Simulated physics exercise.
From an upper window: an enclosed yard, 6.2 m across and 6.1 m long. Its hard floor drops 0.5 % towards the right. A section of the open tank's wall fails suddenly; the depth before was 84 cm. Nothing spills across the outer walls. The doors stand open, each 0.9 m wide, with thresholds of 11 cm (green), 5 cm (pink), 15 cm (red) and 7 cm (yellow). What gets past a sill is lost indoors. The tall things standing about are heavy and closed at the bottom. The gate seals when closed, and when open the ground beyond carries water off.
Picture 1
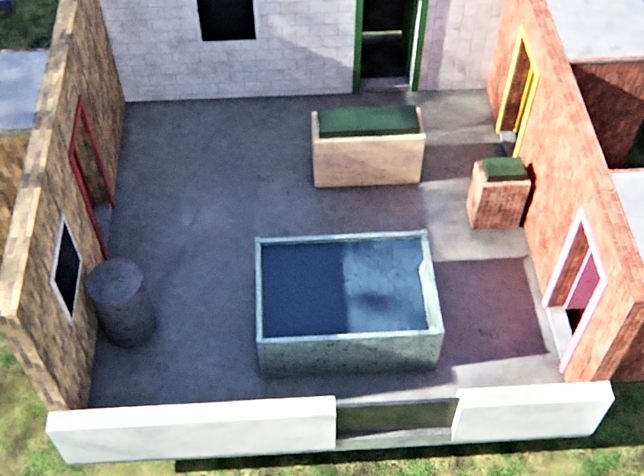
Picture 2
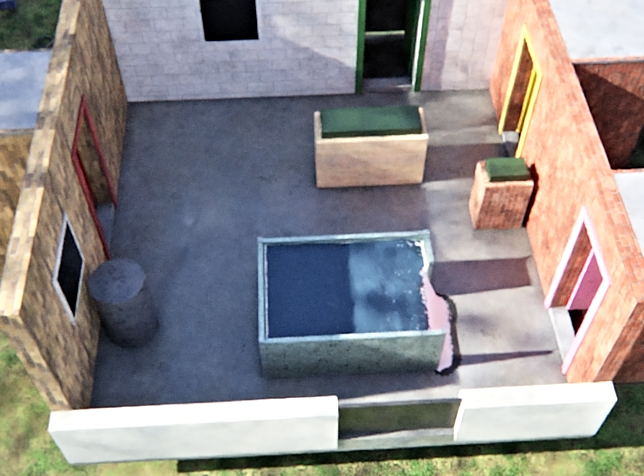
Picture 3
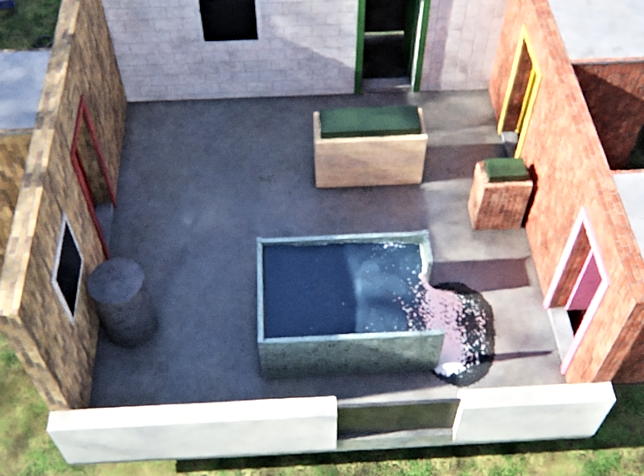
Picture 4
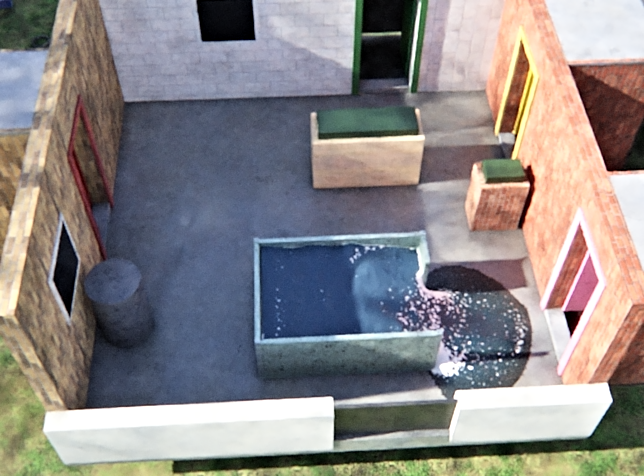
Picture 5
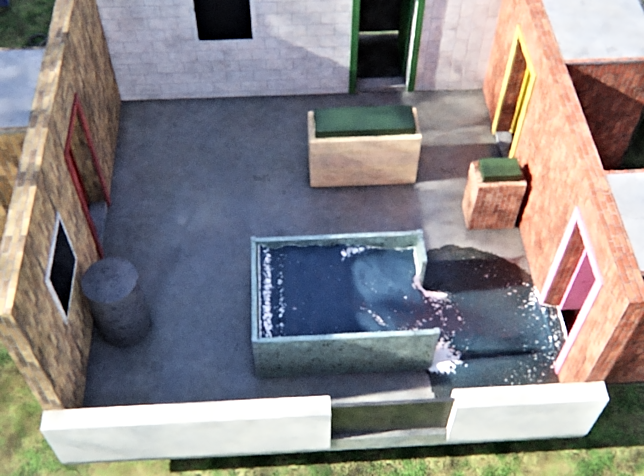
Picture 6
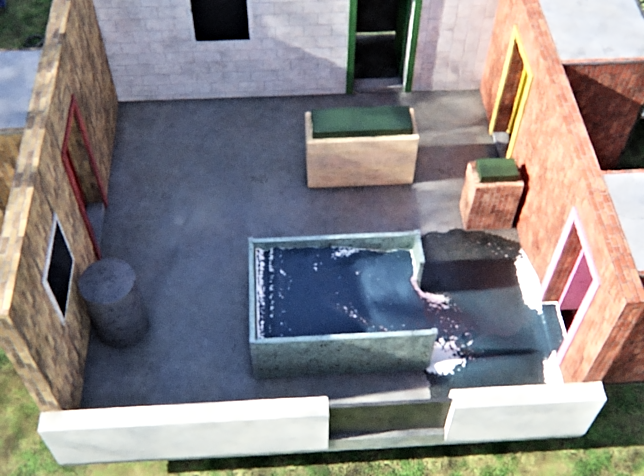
Water lies still in an open rectangular tank in a walled yard, until a section of the tank's right wall gives way and it pours through the gap. The dark, foam-flecked sheet widens across the floor, reaches the brick wall and pink-framed doorway on the right, and spreads farther back along the wall.
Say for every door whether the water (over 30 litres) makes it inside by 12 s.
Door by door: At the green door it does not reach the limit; at the pink door it goes over the limit; at the red door it does not reach the limit; at the yellow door it stays under the limit.
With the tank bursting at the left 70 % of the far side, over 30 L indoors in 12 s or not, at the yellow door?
Then: Yellow over.
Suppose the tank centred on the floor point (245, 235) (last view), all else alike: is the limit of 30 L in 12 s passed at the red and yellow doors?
Against that limit: Red not over, yellow past it.
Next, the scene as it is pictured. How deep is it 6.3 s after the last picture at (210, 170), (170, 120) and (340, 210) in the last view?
Roughly 2, 1 and 3 cm, in turn.
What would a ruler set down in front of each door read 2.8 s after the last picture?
Depths in cm: Green 1, pink 24, red 0, yellow 2.
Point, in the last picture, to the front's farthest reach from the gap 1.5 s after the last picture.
Around (479, 109).
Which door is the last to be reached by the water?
The red one.
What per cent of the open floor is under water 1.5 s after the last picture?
Near 25 per cent is wet.
Then, 0.7 s after the last picture water covers 15 % of the floor and is deepest (52 cm) near (557, 410); green door not reached, pink door 29 cm at the sill, 229 L in, red door not reached, yellow door 2 cm at the sill, 0 L in.
Then, 1.5 s after the last picture water covers 25 % of the floor and is deepest (38 cm) near (535, 326); green door not reached, pink door 38 cm at the sill, 507 L in, red door not reached, yellow door 3 cm at the sill, 0 L in.
Then, 2.8 s after the last picture water covers 40 % of the floor and is deepest (25 cm) near (557, 410); green door not reached, pink door 24 cm at the sill, 784 L in, red door not reached, yellow door 2 cm at the sill, 0 L in.
Then, 6.3 s after the last picture water covers 75 % of the floor and is deepest (15 cm) near (511, 234); green door 2 cm at the sill, 0 L in, pink door 14 cm at the sill, 1082 L in, red door 7 cm at the sill, 0 L in, yellow door 1 cm at the sill, 0 L in.
Then, 11.3 s after the last picture water covers 95 % of the floor and is deepest (8 cm) near (307, 423); green door 3 cm at the sill, 0 L in, pink door 8 cm at the sill, 1176 L in, red door 4 cm at the sill, 0 L in, yellow door 2 cm at the sill, 0 L in.
